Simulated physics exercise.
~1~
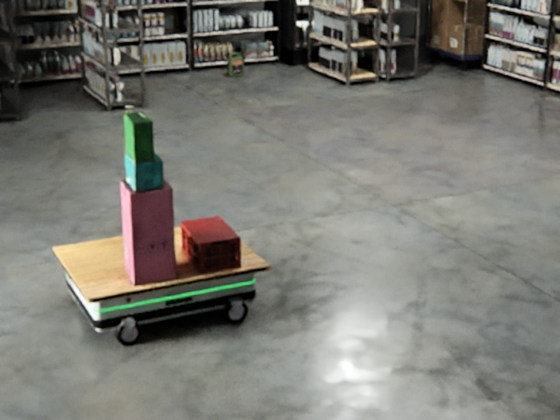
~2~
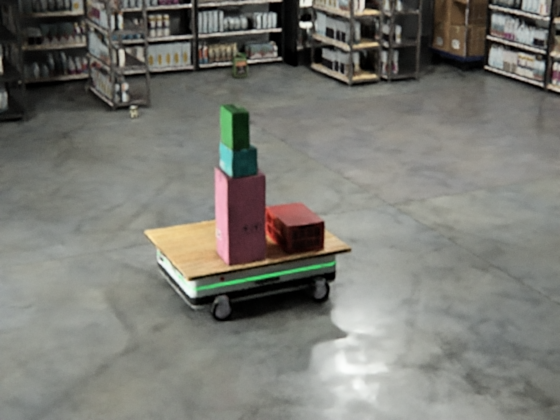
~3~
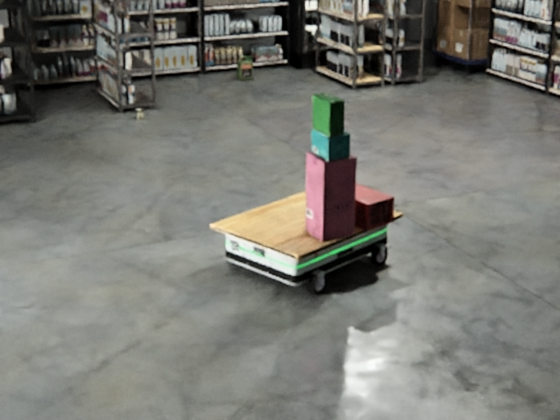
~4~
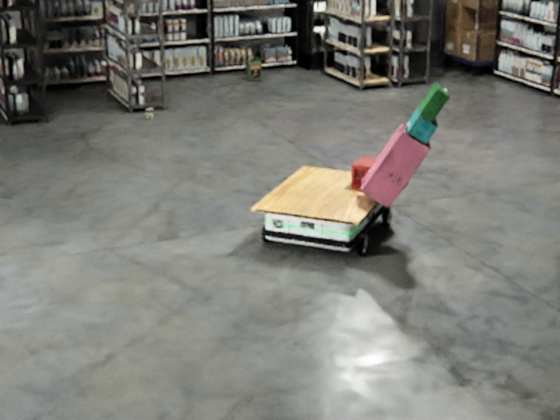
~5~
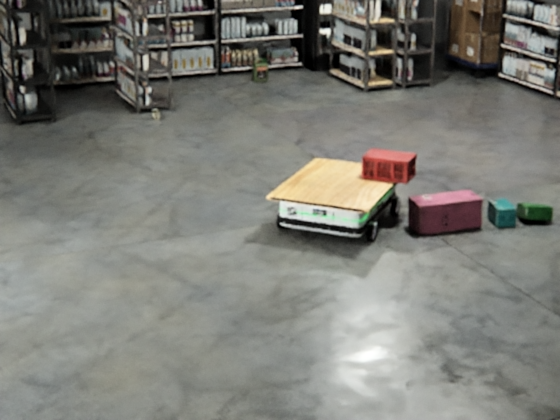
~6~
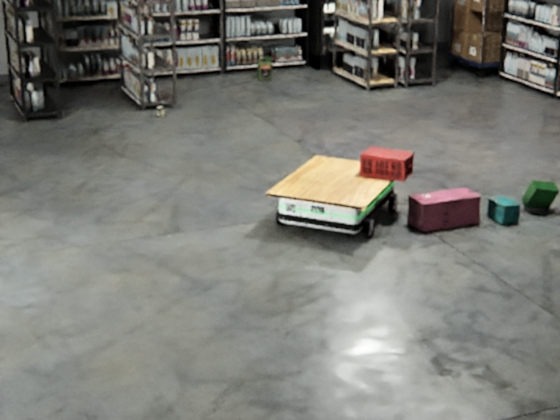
At first, a wheeled cart with a flat wooden top carries a tall pink box, with a turquoise box and a green box stacked on it, and a red crate beside them. The cart rolls to the right across a grey floor near stocked shelves, the stack staying upright. It then turns away, and the stack begins to tilt slightly. As the cart turns further, the stack leans steeply over its right side. The pink, turquoise and green boxes tumble to the floor in a row. The cart comes to rest with the red crate still at its edge, while the green box tips a little on the floor.
